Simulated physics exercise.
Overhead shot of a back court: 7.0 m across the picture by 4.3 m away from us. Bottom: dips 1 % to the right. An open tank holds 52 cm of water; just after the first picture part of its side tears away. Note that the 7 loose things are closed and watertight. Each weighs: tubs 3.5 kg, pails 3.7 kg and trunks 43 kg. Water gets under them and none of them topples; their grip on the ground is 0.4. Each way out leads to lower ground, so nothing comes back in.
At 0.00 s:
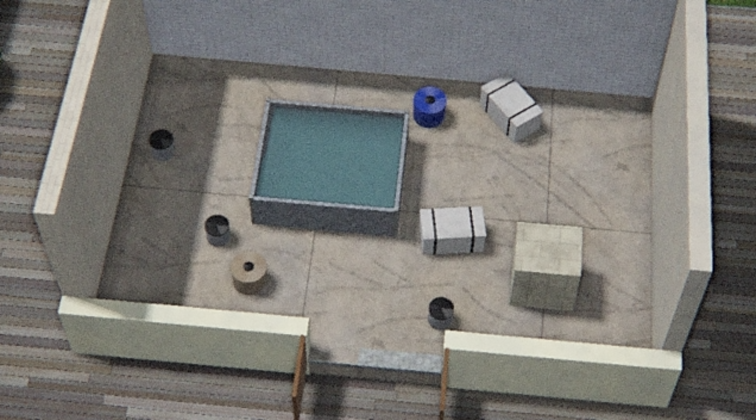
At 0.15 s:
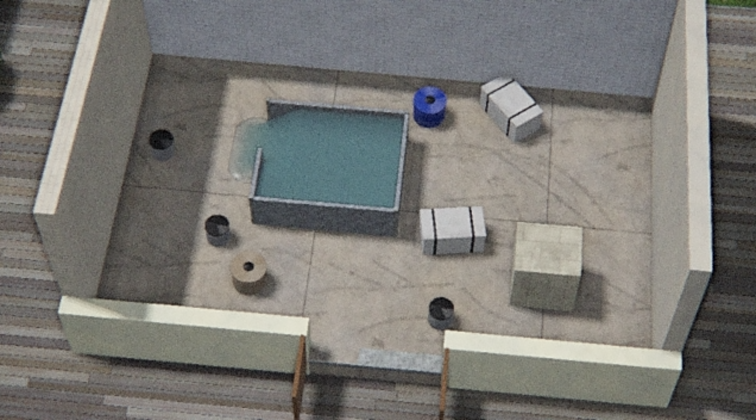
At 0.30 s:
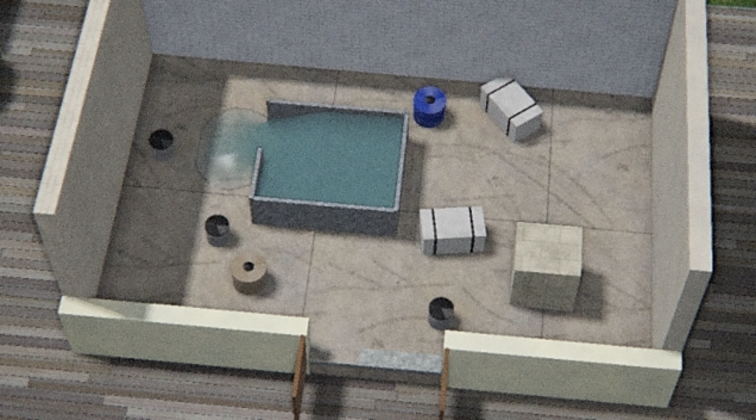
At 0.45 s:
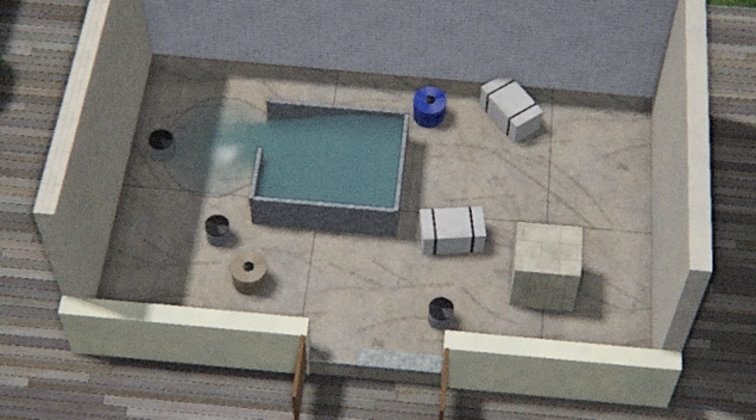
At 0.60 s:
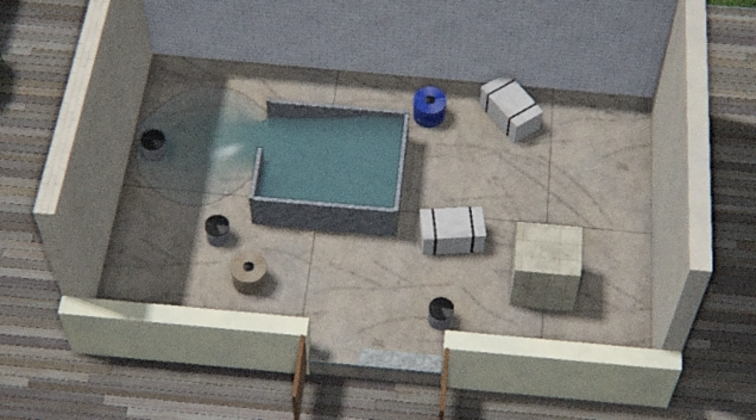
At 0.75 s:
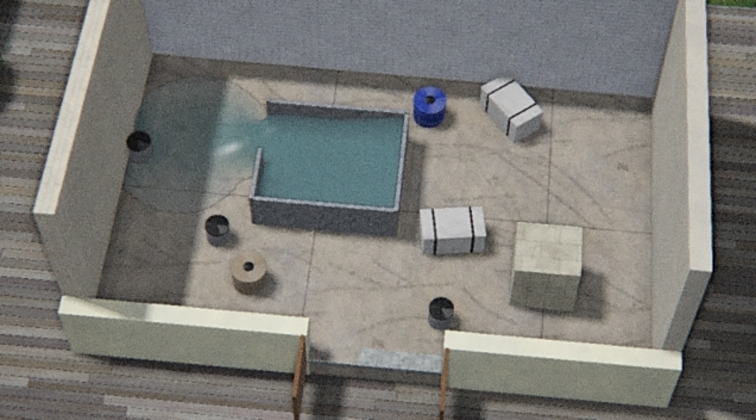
In a walled court, water pours from a tank's broken left side and shifts a dark pail left.
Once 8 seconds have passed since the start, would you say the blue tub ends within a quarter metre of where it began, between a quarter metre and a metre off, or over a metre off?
It will move a long way.
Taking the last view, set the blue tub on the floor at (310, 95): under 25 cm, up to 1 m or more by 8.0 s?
It travels far.
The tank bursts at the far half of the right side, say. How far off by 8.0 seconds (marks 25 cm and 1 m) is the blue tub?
Result: The blue tub is pushed partway.
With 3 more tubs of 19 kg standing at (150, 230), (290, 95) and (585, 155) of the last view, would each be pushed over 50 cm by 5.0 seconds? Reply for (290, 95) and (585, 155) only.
Order kept: Exceeds it, falls short.
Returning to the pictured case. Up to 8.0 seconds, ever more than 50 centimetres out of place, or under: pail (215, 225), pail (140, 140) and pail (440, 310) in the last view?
Taking them in order: Fell shy, exceeded and exceeded.
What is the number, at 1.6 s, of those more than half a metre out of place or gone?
The number comes to 1.
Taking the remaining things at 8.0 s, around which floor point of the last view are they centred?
Averaged position, last view: Near pixel (470, 249).
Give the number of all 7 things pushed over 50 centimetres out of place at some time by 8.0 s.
That comes to 4.
After 1.6 s the blue tub is near (430, 100), 0.0 m from its start, aground; 0 of 7 are out; 1 afloat.
After 3.6 s the blue tub is near (441, 103), 0.2 m from its start, aground; 0 of 7 are out; 0 afloat.
After 5.6 s the blue tub is near (544, 221), 2.4 m from its start, aground; 0 of 7 are out; 1 afloat.
After 8.0 s the blue tub is near (638, 248), 3.5 m from its start, afloat; 0 of 7 are out; 3 afloat.
